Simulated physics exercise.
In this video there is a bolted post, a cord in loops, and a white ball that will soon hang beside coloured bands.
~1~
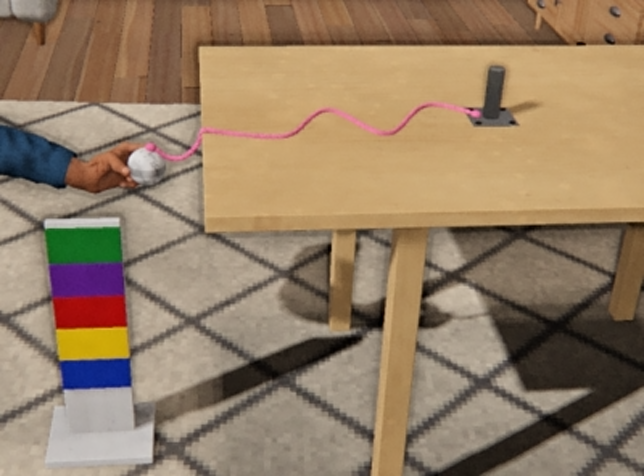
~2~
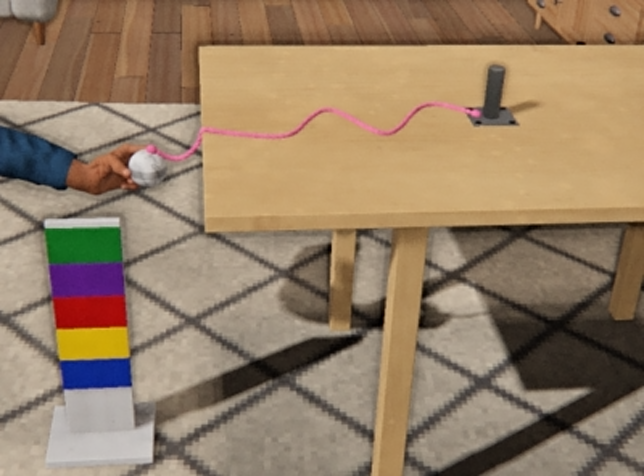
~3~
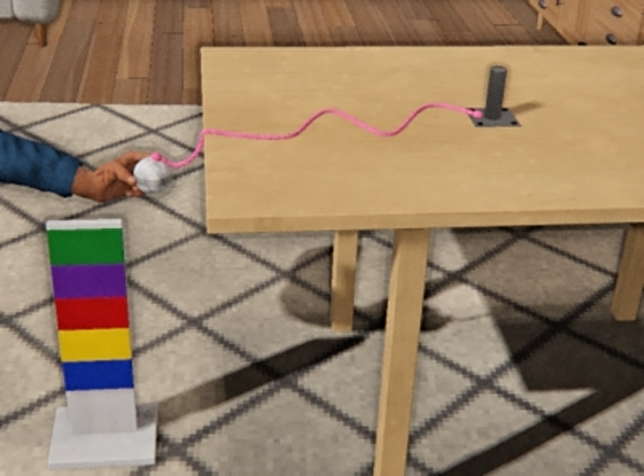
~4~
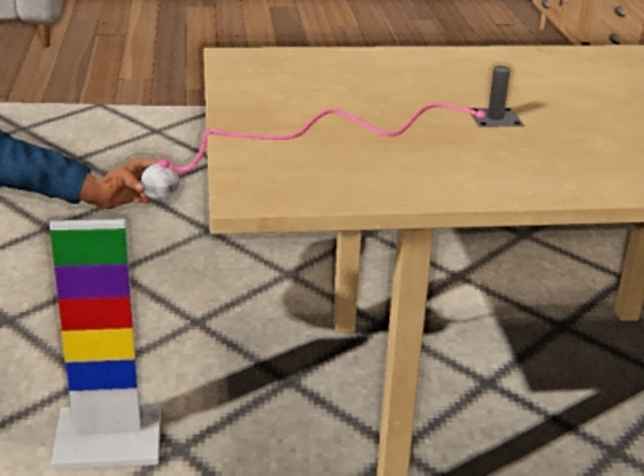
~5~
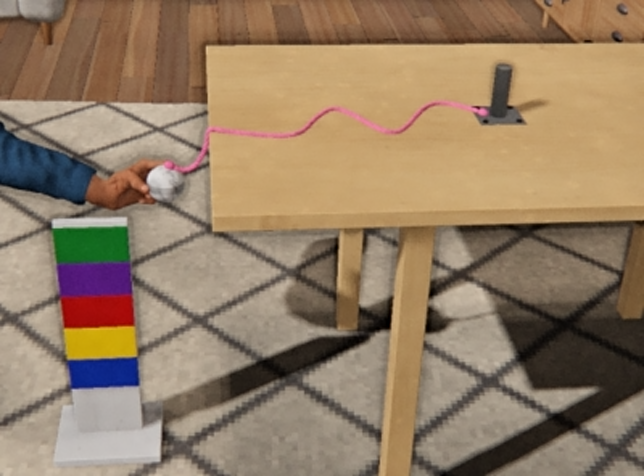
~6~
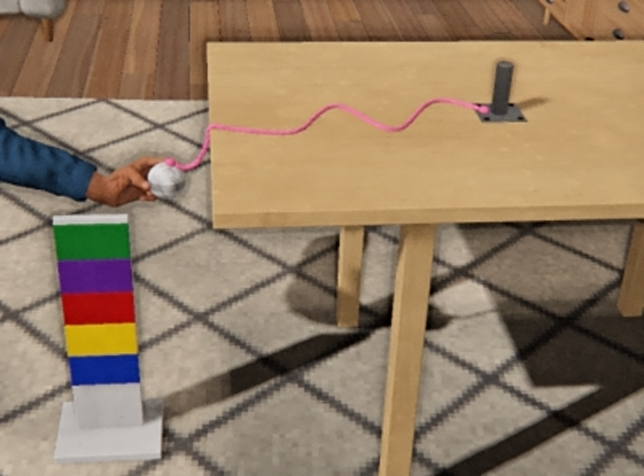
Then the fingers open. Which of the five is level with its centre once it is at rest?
Red.
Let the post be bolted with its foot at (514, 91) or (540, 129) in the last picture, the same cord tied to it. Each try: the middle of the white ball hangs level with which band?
Answer, in order: Purple, purple.
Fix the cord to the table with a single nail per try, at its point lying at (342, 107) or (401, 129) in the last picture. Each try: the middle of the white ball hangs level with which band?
Try by try: Green; purple.
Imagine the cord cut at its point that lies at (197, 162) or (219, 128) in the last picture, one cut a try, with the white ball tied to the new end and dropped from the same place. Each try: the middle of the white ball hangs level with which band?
Try by try: Purple; green.
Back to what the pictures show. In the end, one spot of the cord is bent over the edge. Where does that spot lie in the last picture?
The point sits close to (310, 123).
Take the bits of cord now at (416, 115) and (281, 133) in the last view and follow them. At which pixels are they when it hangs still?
They finish at (387, 117) and (209, 168) respectively.
A little later, ball near (179, 275); level with purple.
Next, ball near (238, 299); level with red.
Later still, ball near (201, 302); level with red.
When it is over, ball near (211, 303); level with red. Its centre hangs level with the red band.
